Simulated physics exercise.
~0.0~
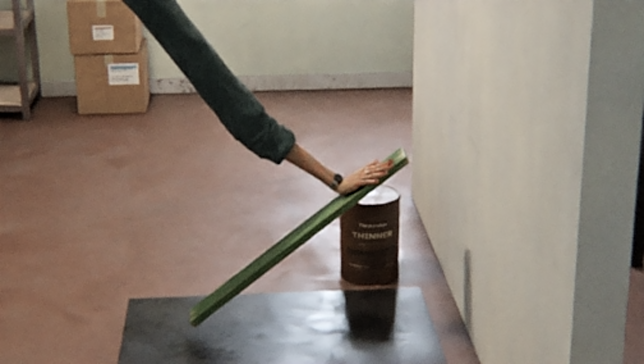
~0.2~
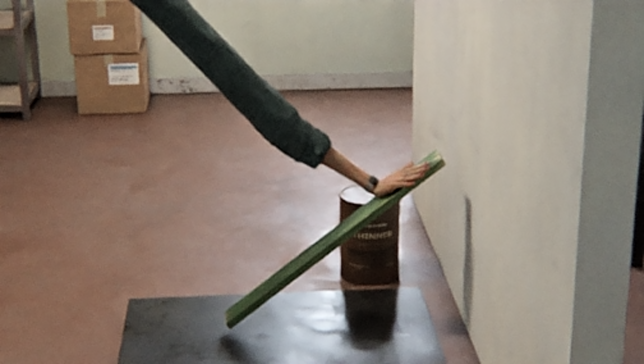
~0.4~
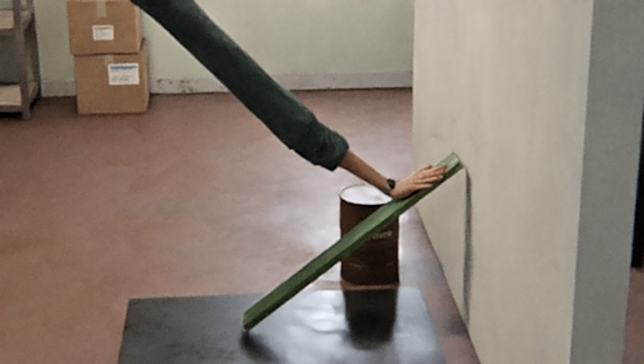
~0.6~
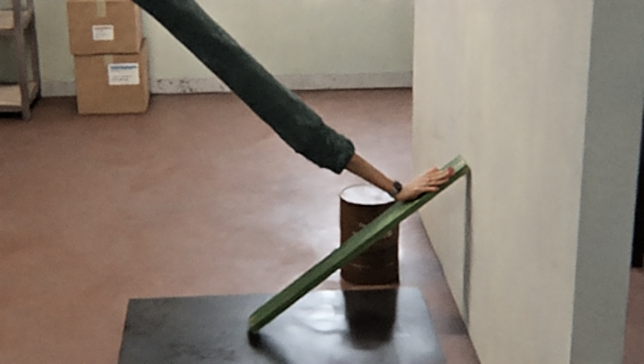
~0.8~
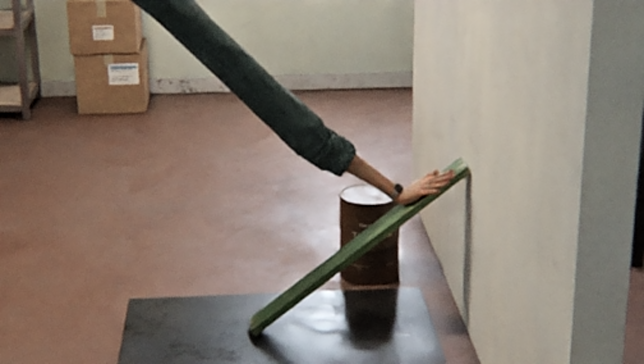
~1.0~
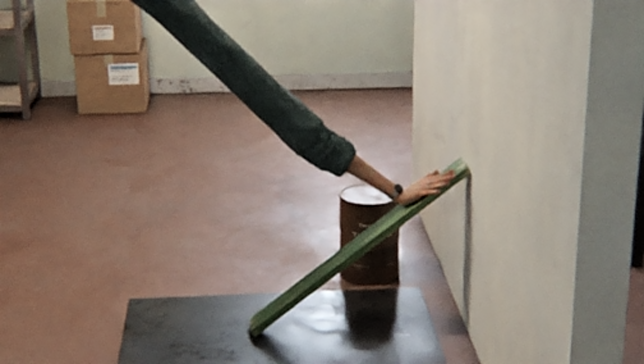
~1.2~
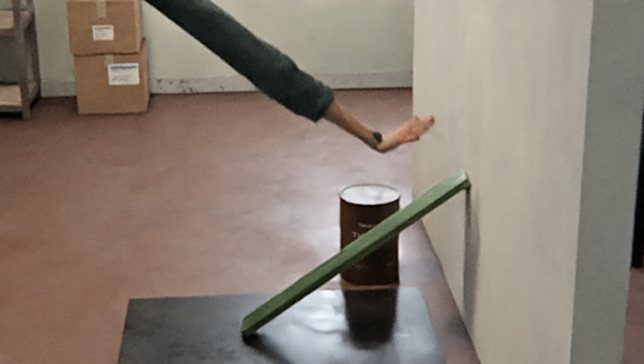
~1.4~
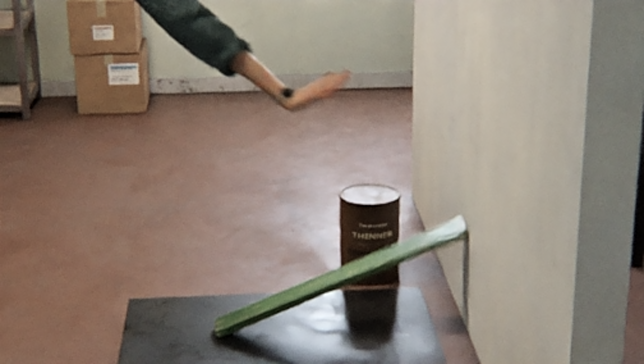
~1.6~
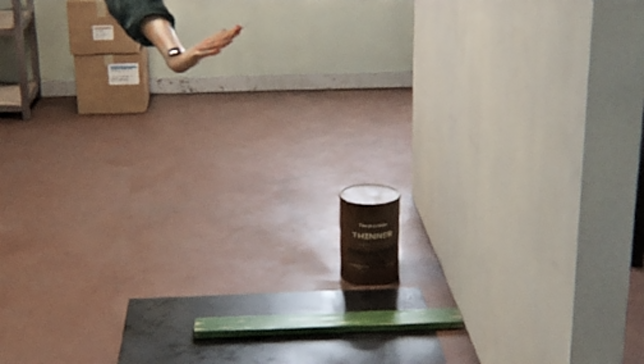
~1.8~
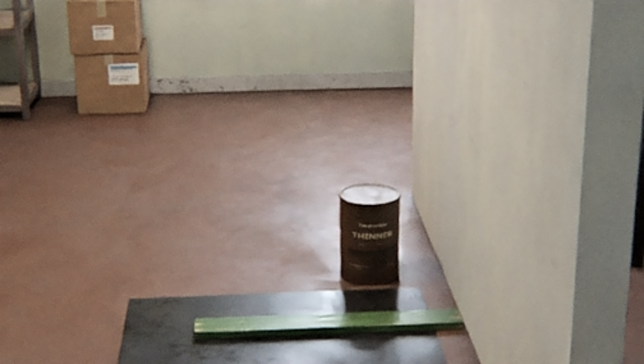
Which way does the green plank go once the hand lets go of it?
The green plank goes down, its upper end sliding down the wall until the plank lies flat.
